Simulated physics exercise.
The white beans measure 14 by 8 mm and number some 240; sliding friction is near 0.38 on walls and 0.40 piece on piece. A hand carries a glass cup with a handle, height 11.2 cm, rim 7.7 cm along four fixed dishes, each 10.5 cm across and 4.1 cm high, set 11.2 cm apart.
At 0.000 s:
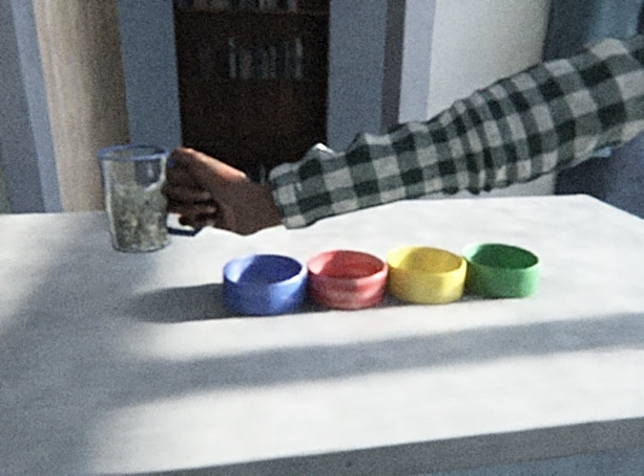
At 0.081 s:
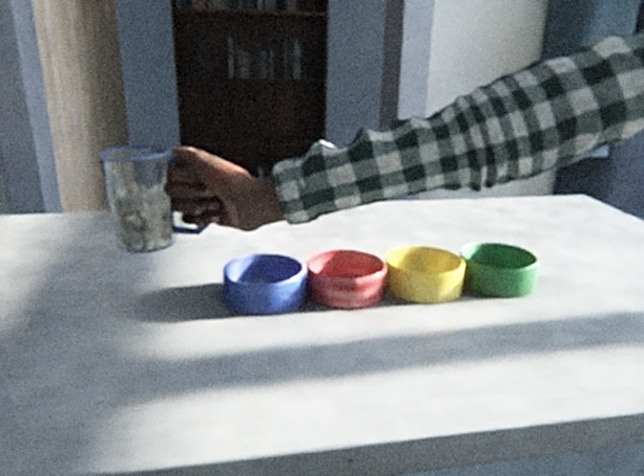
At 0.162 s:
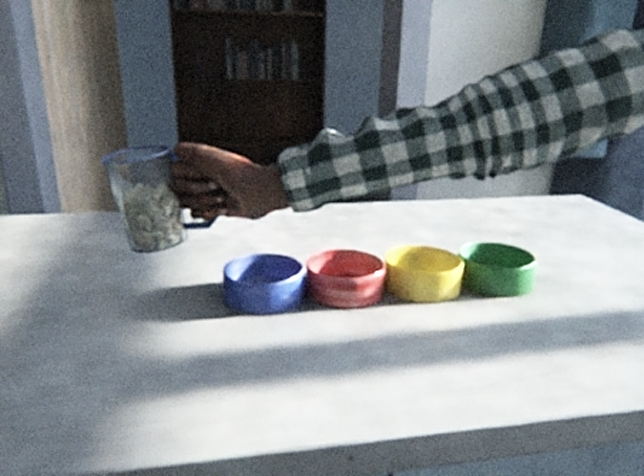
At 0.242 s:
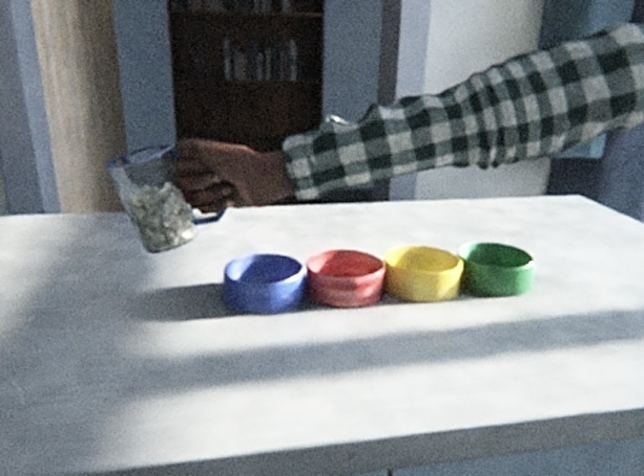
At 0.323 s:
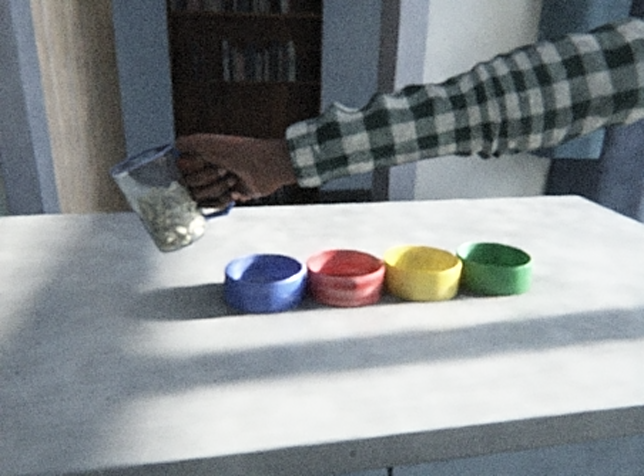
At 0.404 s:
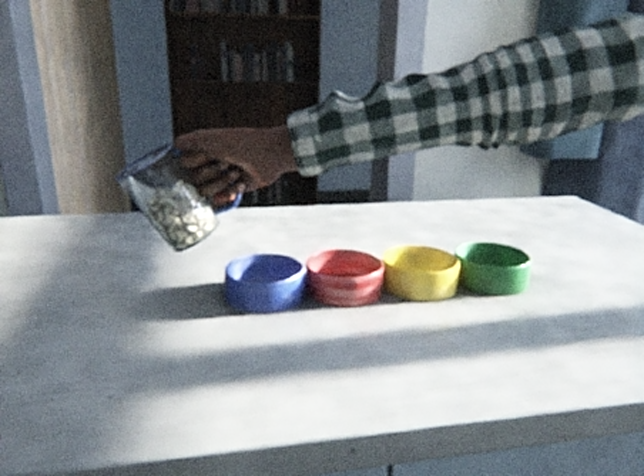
A hand in a green-and-white checked sleeve reaches in from the right over a pale table, seen from slightly above, with a dark bookcase behind. It holds a clear handled cup of whitish pieces at the left, near a row of blue, red, yellow and green dishes. The cup tilts steadily, its rim leaning left, and shifts slightly right, while the view drifts very slightly.
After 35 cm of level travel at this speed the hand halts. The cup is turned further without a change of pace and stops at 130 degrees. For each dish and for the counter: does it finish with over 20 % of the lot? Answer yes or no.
Red dish: No; blue dish: Yes; green dish: No; yellow dish: No; on the counter: Yes.
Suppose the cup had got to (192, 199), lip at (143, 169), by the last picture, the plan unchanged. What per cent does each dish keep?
Red 100; blue 0; green 0; yellow 0.
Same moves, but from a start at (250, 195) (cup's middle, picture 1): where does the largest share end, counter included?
The winner: Red.
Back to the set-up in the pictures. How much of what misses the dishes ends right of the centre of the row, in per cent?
Some 0 per cent.
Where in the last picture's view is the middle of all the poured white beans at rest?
Around (204, 297).
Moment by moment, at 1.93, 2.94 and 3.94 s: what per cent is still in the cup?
About 0, 0, 0.
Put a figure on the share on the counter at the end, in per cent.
Some 75 per cent.
After 1.93 s, tilt 130 degrees; cup holds 0 %, blue 25 %.
Then, at 2.94 s, tilt 130 degrees; cup holds 0 %, blue 25 %.
Then, at 3.94 s, tilt 130 degrees; cup holds 0 %, blue 25 %.
By 4.2 s all is still; red 0 %, blue 25 %, green 0 %, yellow 0 %, counter 75 %.
